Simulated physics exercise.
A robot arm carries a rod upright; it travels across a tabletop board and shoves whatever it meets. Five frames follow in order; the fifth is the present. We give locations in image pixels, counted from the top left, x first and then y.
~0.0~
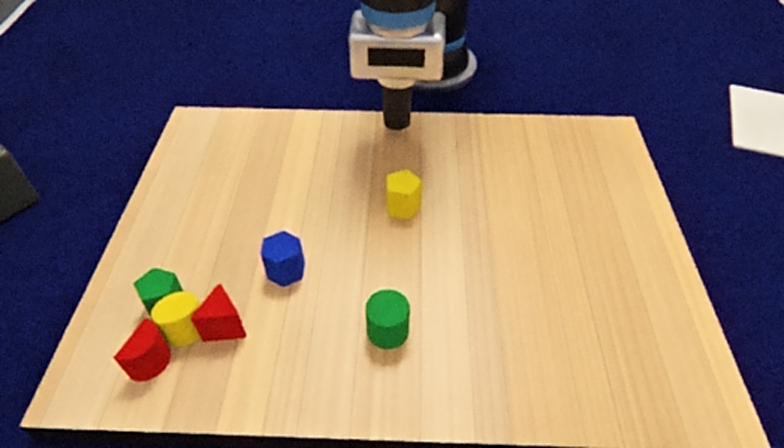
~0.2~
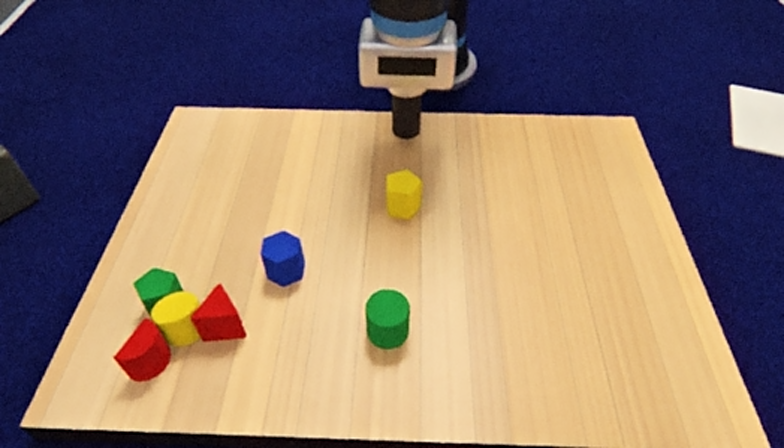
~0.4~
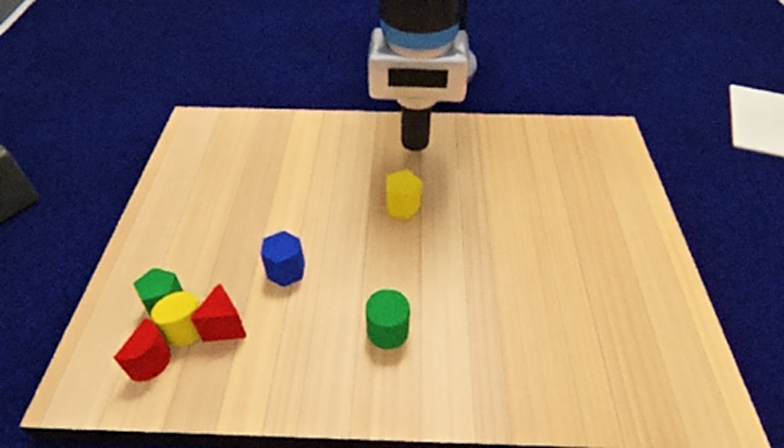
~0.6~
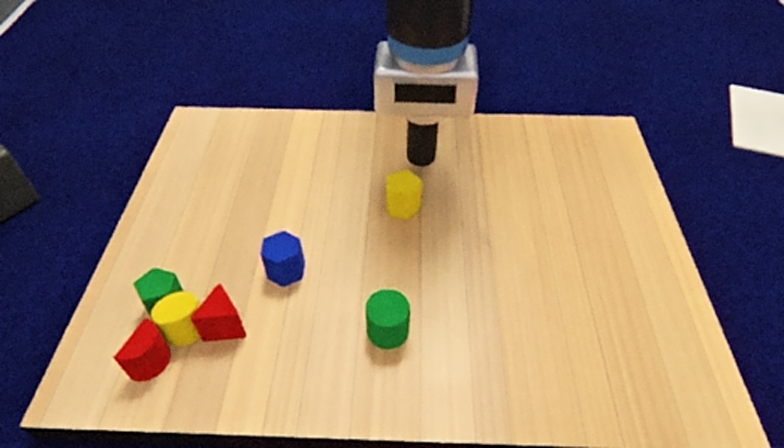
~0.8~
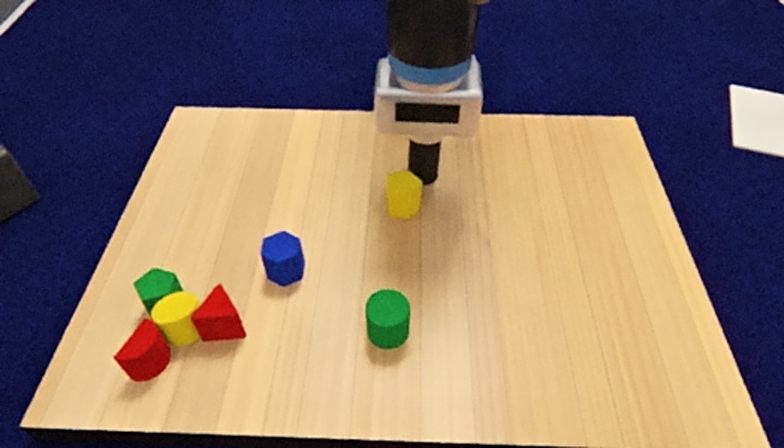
A robotic arm with a black rod tip moves forward over a wooden board, drifting slightly right until the rod is beside the yellow pentagonal block, while the blue, green, red and other yellow blocks stay still.
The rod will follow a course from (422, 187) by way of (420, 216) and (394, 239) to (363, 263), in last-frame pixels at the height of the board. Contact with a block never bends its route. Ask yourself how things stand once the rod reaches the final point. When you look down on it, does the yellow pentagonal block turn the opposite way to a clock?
No - that is not the case.
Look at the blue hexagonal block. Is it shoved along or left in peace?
It stays put.
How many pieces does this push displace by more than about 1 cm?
Count: 1.
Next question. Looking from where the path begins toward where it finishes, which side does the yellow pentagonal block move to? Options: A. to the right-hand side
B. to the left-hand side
My answer is option A.
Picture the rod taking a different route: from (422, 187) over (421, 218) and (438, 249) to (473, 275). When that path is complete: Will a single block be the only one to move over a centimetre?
Yes.
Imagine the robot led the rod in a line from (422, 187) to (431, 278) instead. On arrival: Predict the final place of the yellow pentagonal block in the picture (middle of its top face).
At roughly (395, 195).
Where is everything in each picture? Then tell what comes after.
The first picture shows tip of the rod (397, 122), middles of tops, blue hexagonal block (280, 246), yellow pentagonal block (403, 181).
The second picture shows rod (406, 131), nothing pushed.
The third picture shows rod (415, 142), nothing pushed.
The fourth picture shows rod (421, 157), nothing pushed.
The fifth picture shows rod (423, 175), blue hexagonal block (280, 246), yellow pentagonal block (403, 181).
On the path given first. One third of the way, rod (421, 204); yellow pentagonal block (389, 198), turned 35° clockwise.
Two thirds of the way, rod (394, 228); yellow pentagonal block (360, 208), turned 65° clockwise.
At the end, rod (363, 251); blue hexagonal block unmoved; yellow pentagonal block (352, 210), turned 85° clockwise.
